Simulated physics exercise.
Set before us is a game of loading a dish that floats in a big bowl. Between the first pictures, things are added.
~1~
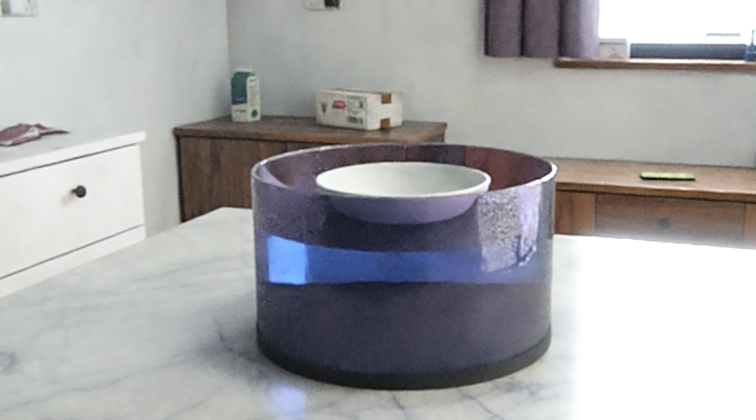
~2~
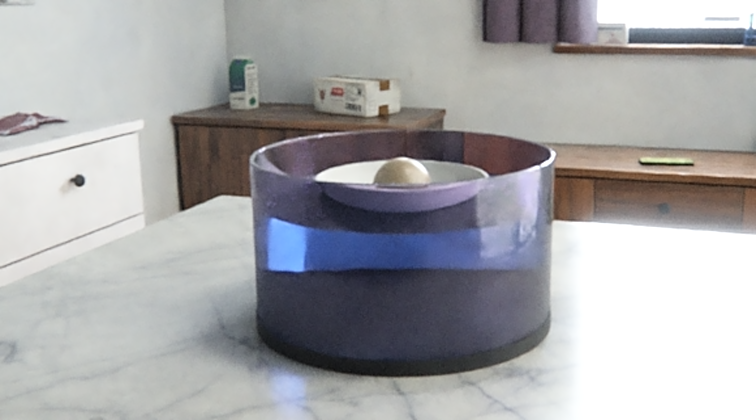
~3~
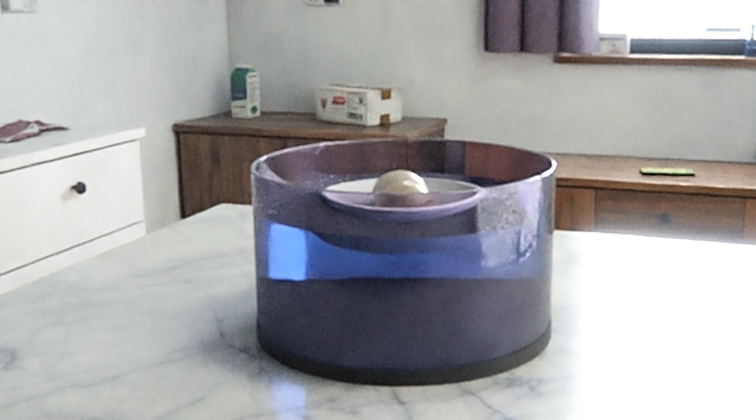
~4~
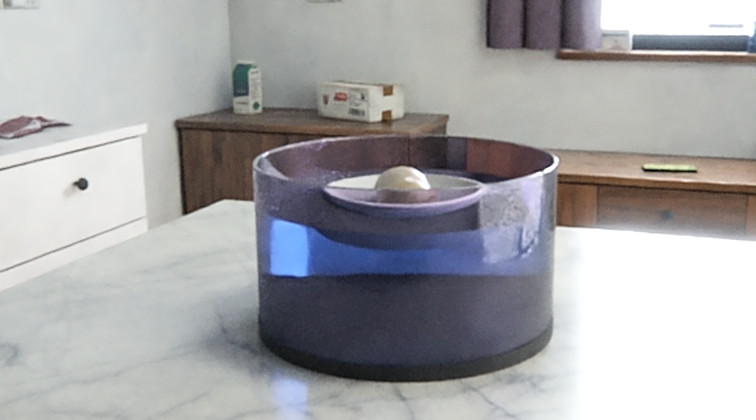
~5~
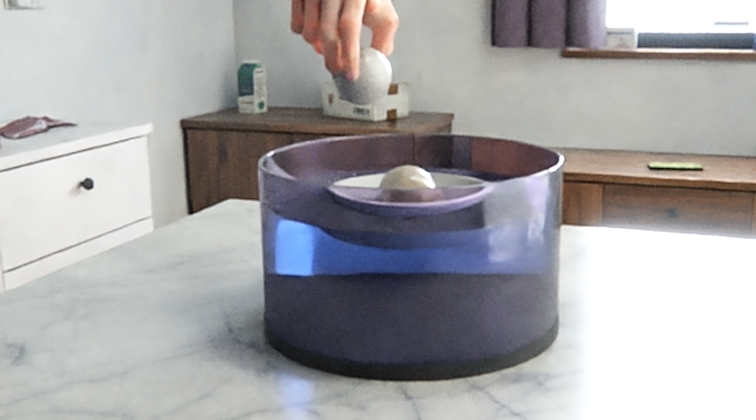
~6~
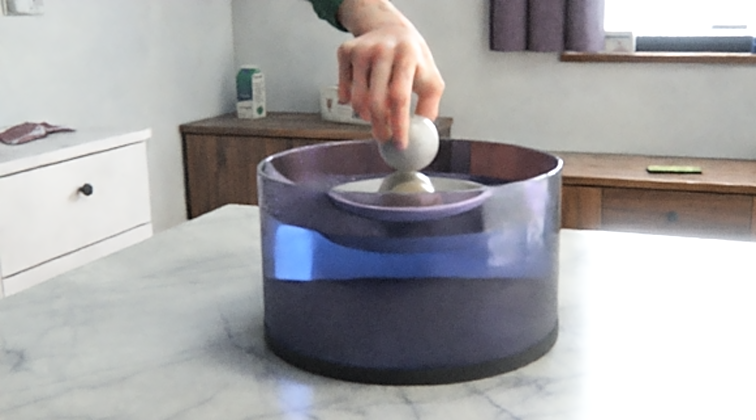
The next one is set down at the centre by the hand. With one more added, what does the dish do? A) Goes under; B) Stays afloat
Goes under.
Next, the stone is in and the dish dips.
After that, water pours in over its edge.
Finally, the dish lies on the bottom with its load.
